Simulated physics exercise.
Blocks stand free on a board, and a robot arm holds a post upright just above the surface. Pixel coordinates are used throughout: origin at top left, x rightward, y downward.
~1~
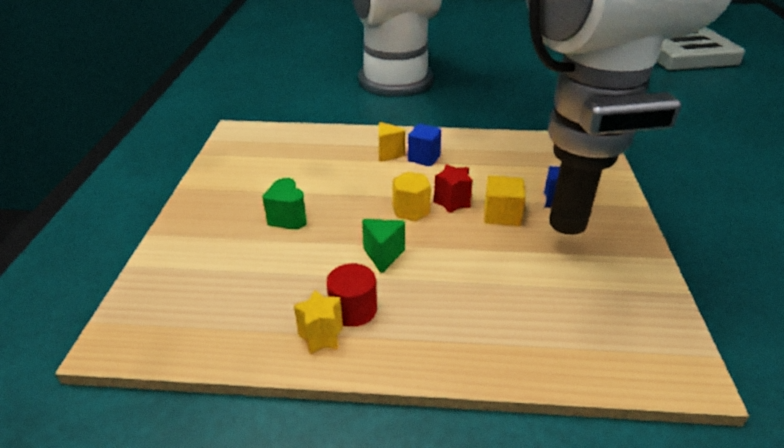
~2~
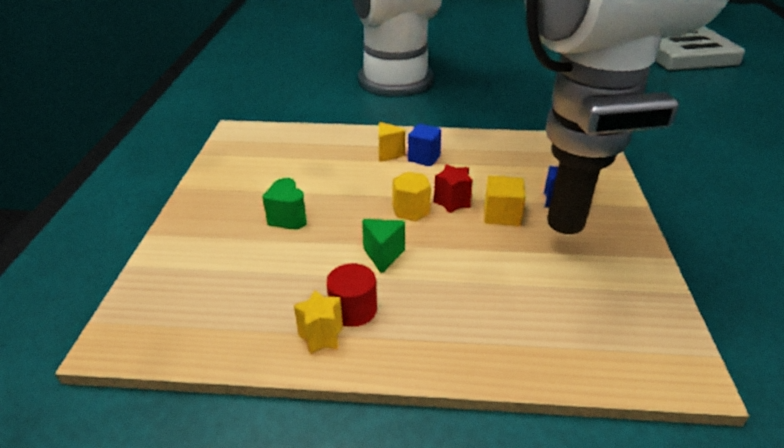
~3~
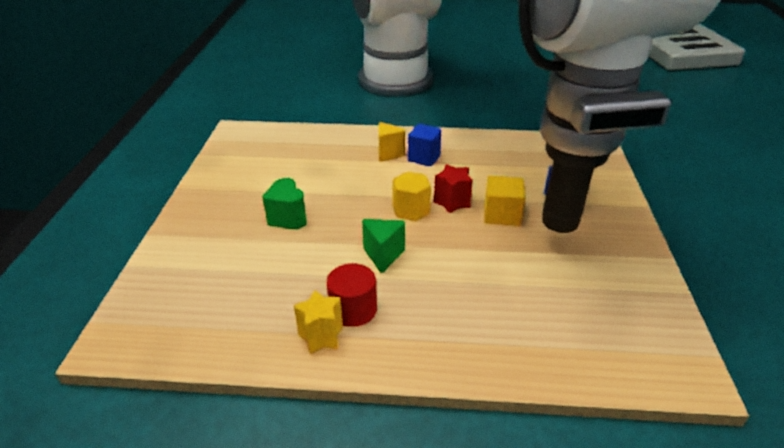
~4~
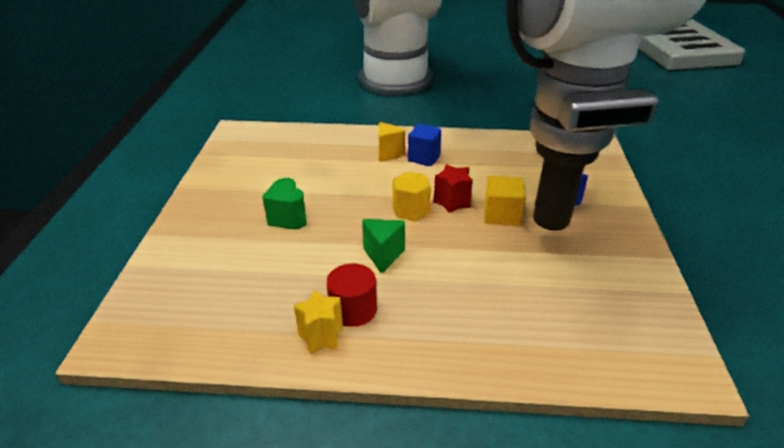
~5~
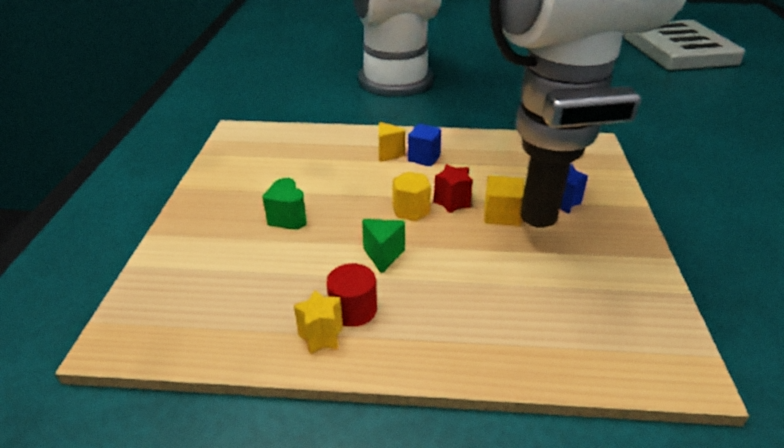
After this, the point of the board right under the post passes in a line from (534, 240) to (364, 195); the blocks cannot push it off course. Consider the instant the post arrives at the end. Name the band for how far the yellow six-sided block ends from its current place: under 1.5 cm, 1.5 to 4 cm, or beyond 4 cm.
Its final spot will lie more than 4 cm from the current one.
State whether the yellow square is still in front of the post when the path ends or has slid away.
Slid off.
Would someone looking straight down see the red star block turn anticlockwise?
No, I don't think so.
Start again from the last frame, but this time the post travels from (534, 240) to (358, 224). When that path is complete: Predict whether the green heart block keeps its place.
My prediction: It remains in place.
What follows on the original path. One third of the way, post (474, 203); yellow square (501, 180), turned 10° clockwise.
Two thirds of the way, post (416, 189); yellow six-sided block (383, 175); red star block (442, 170), turned 65° clockwise; yellow square (501, 180), turned 10° clockwise.
At the end, post (363, 174); yellow six-sided block (331, 163), turned 40° anticlockwise; red star block (442, 170), turned 65° clockwise; yellow square (501, 180), turned 10° clockwise; blue star block not moved.
